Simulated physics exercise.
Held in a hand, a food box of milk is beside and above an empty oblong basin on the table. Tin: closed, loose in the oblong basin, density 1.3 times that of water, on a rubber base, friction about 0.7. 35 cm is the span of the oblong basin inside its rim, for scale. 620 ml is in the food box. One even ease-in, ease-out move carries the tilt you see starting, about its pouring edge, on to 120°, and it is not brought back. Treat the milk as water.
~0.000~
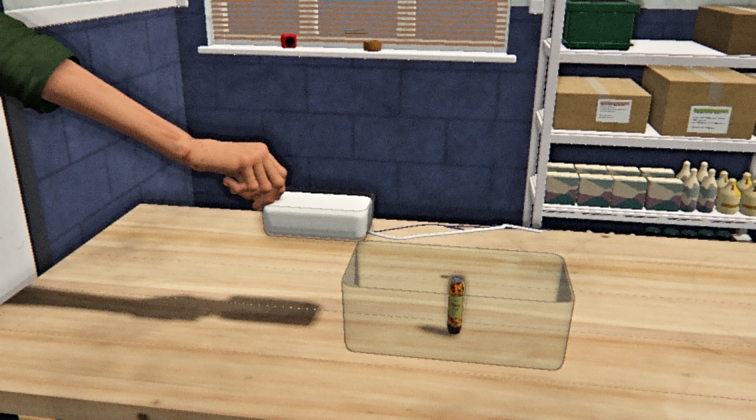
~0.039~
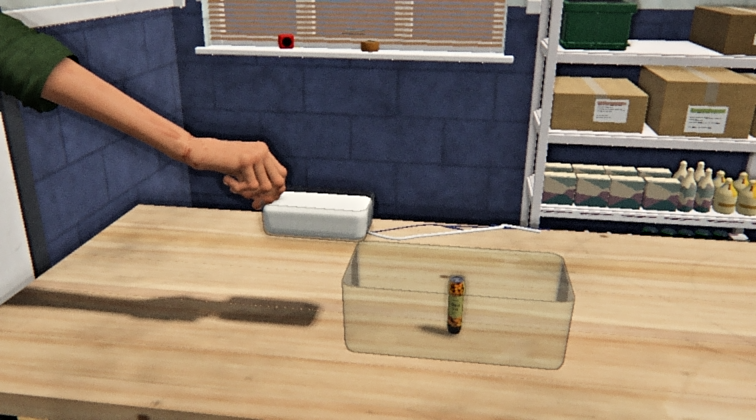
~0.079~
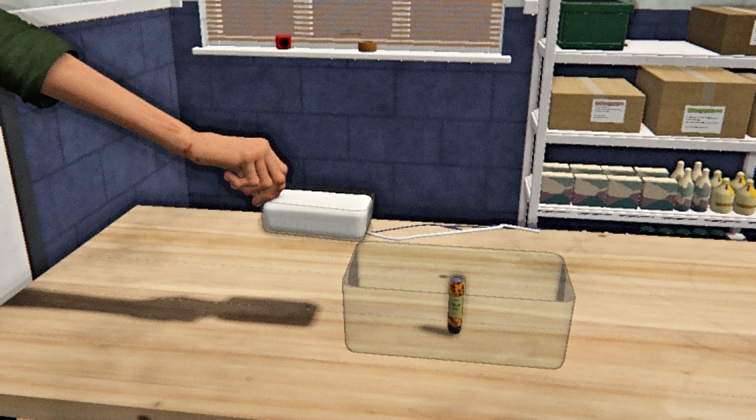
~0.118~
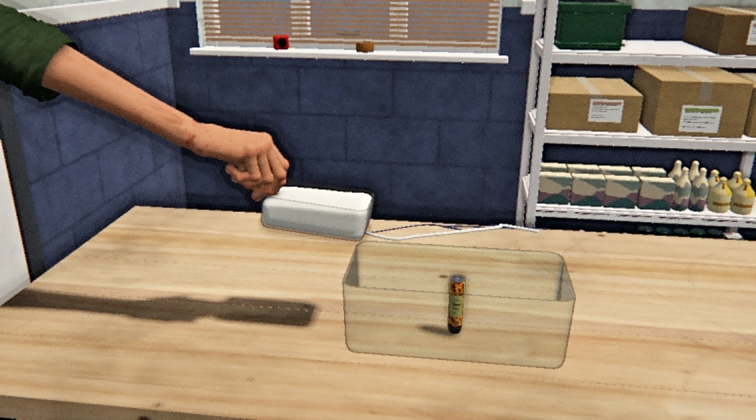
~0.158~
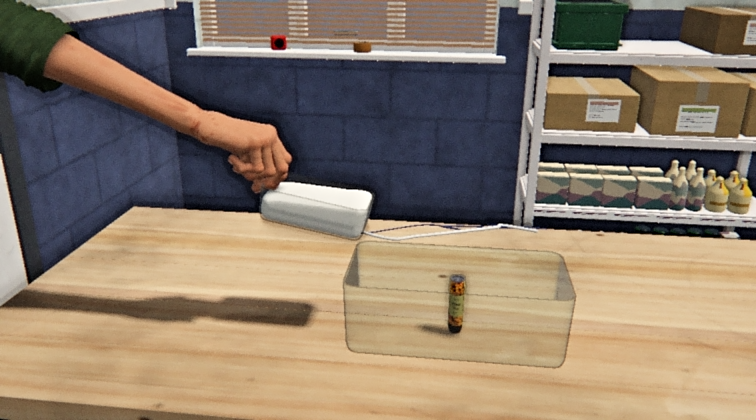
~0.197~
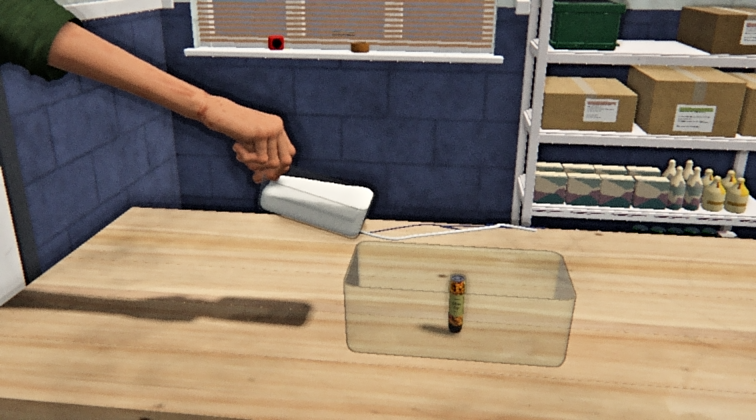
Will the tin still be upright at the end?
No - it gets tipped over.
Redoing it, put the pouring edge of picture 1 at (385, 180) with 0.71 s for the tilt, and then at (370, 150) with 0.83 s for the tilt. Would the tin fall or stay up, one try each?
First it stays on its base; then it stays on its base.
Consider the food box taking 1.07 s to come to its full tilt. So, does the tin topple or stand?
Outcome - the tin comes down.
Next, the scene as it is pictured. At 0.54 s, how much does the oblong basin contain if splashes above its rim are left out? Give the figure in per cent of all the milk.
About 22%.
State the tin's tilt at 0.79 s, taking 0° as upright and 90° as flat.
It sits at roughly 70°.
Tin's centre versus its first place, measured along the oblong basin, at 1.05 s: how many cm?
It has moved some 7 cm.
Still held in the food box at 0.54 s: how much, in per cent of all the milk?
Close to 20 in a hundred.
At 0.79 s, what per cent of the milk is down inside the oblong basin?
Looks like about 98 % of the whole amount.
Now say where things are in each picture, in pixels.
In the first picture, it leans 0°; its right rim is at (371, 203); the milk meets the walls at (270, 199) and (370, 206); the oblong basin's rim runs from (350, 262) to (568, 278); the tin's top is at (457, 282).
In the second picture, it leans 1°; its right rim is at (371, 203); the milk meets the walls at (270, 199) and (370, 205).
In the third picture, it leans 3°; its right rim is at (371, 203); the milk meets the walls at (270, 197) and (370, 204).
In the fourth picture, it leans 6°; its right rim is at (371, 203); the milk meets the walls at (269, 194) and (370, 202).
In the fifth picture, it leans 10°; its right rim is at (371, 203); the milk meets the walls at (269, 189) and (371, 199).
In the sixth picture, it leans 16°; its right rim is at (371, 203); the milk meets the walls at (269, 183) and (372, 198); 2 per cent is over the edge.
By 0.54 s the tilt is 87° and 20 per cent is still to pour; the tin stands where it began.
By 0.79 s the tilt is 119° and 0 per cent is still to pour; the tin lies on its side.
By 1.05 s the tilt is 120° and 0 per cent is still to pour; the tin lies on its side.
By 1.33 s the tilt is 120° and 0 per cent is still to pour; the tin lies on its side.
At rest the tin lies on its side.
